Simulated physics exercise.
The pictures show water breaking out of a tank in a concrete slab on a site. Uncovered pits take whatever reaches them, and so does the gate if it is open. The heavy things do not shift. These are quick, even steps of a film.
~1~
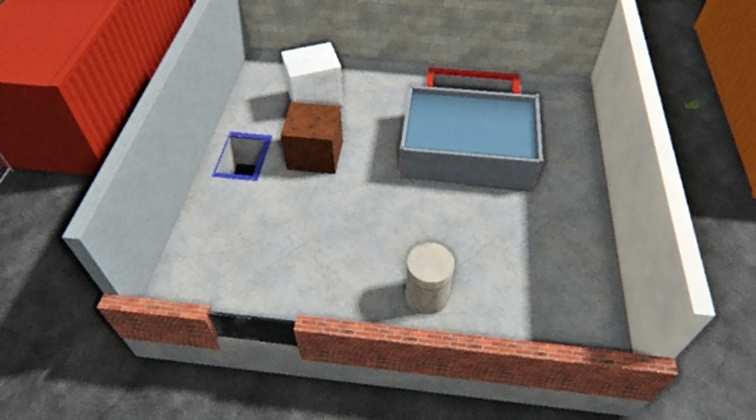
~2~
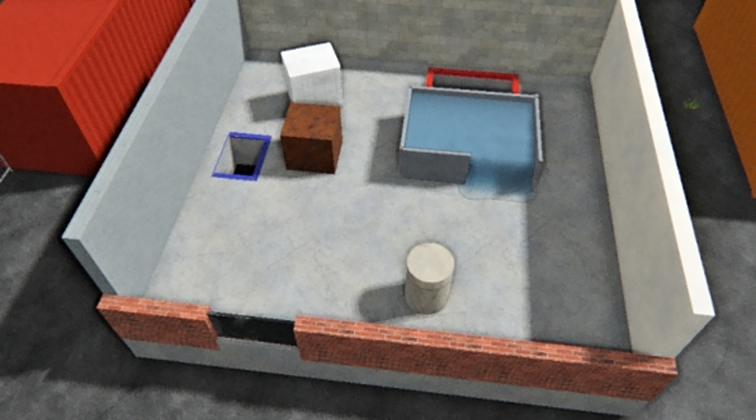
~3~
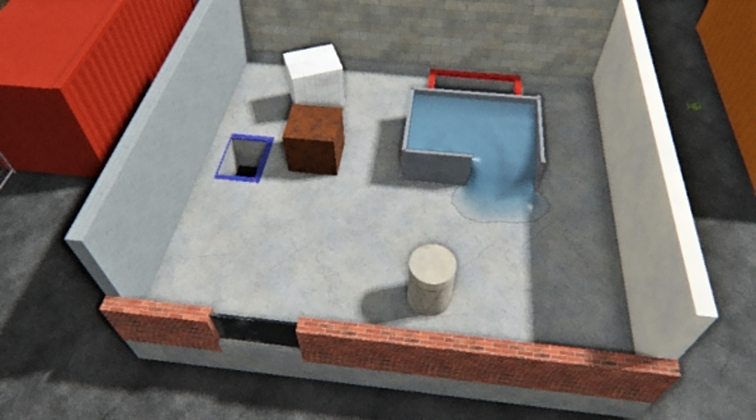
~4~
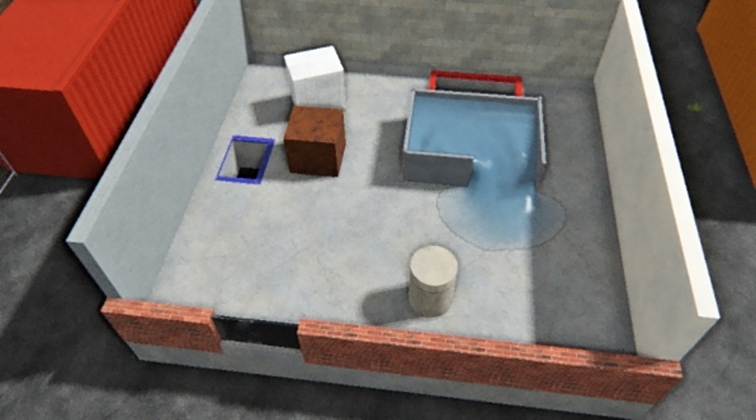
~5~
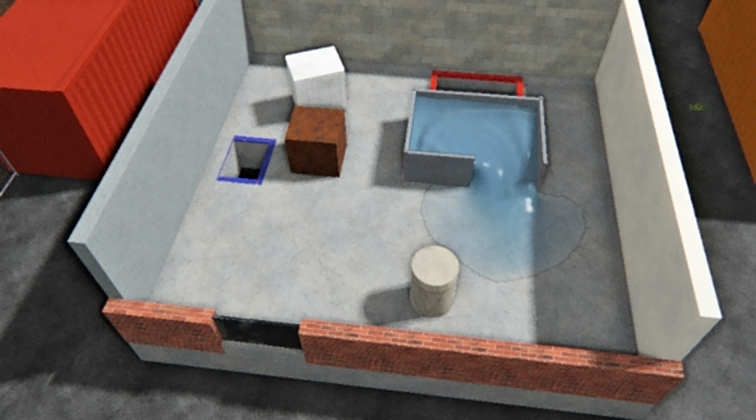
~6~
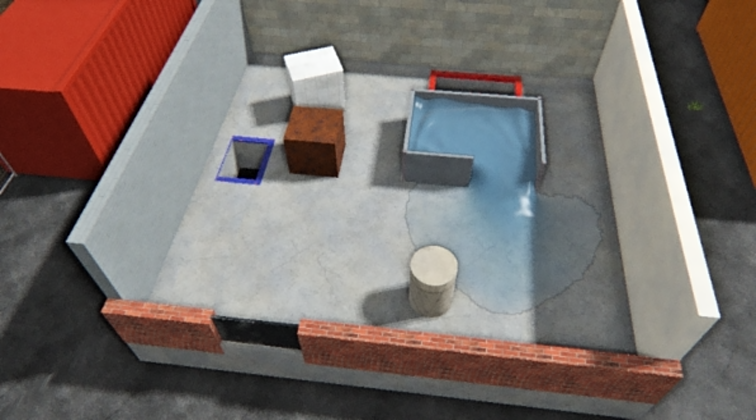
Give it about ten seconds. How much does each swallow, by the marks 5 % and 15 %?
One by one: The gate takes less than 5 %; the blue pit takes from 5 to 15 %; the red pit takes less than 5 %.
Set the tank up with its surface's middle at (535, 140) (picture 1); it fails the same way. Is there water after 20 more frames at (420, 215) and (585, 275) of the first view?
One after the other: Under water, flooded.
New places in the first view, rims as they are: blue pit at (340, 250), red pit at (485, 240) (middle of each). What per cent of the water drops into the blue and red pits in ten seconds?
Per cent: Blue 4, red 45.
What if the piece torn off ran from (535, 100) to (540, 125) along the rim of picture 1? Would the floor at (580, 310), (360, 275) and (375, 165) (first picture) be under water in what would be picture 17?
In that order: Flooded, free of water, not flooded.
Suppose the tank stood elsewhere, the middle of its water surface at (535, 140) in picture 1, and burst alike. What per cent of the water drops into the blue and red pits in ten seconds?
In per cent: Blue 12, red 0.
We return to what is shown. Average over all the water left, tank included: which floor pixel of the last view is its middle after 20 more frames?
At about (487, 243).
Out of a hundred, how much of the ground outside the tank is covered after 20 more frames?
I make it 40 per cent.
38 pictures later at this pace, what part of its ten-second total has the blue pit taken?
Near 5 in a hundred.
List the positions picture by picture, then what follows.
Still water in the water tank at (472, 125), in the first picture.
Water pours out at (499, 177) and has run to (534, 193), in the second picture.
The front is at (464, 212), out from the gap at (502, 179), in the third picture.
The front is at (481, 245), out from the gap at (503, 181), in the fourth picture.
The front is at (489, 275), out from the gap at (504, 181), in the fifth picture.
The front is at (514, 309), out from the gap at (503, 181), in the sixth picture.
A moment on, water covers 25 % of the floor; the gate 0 %, the blue pit 0 %, the red pit 0 %.
Next, water covers 30 % of the floor; the gate 0 %, the blue pit 0 %, the red pit 0 %.
Then, water covers 40 % of the floor; the gate 0 %, the blue pit 0 %, the red pit 0 %.
Later, water covers 65 % of the floor; the gate 0 %, the blue pit 0 %, the red pit 0 %.
In the end, water covers 85 % of the floor; the gate 0 %, the blue pit 8 %, the red pit 0 %.
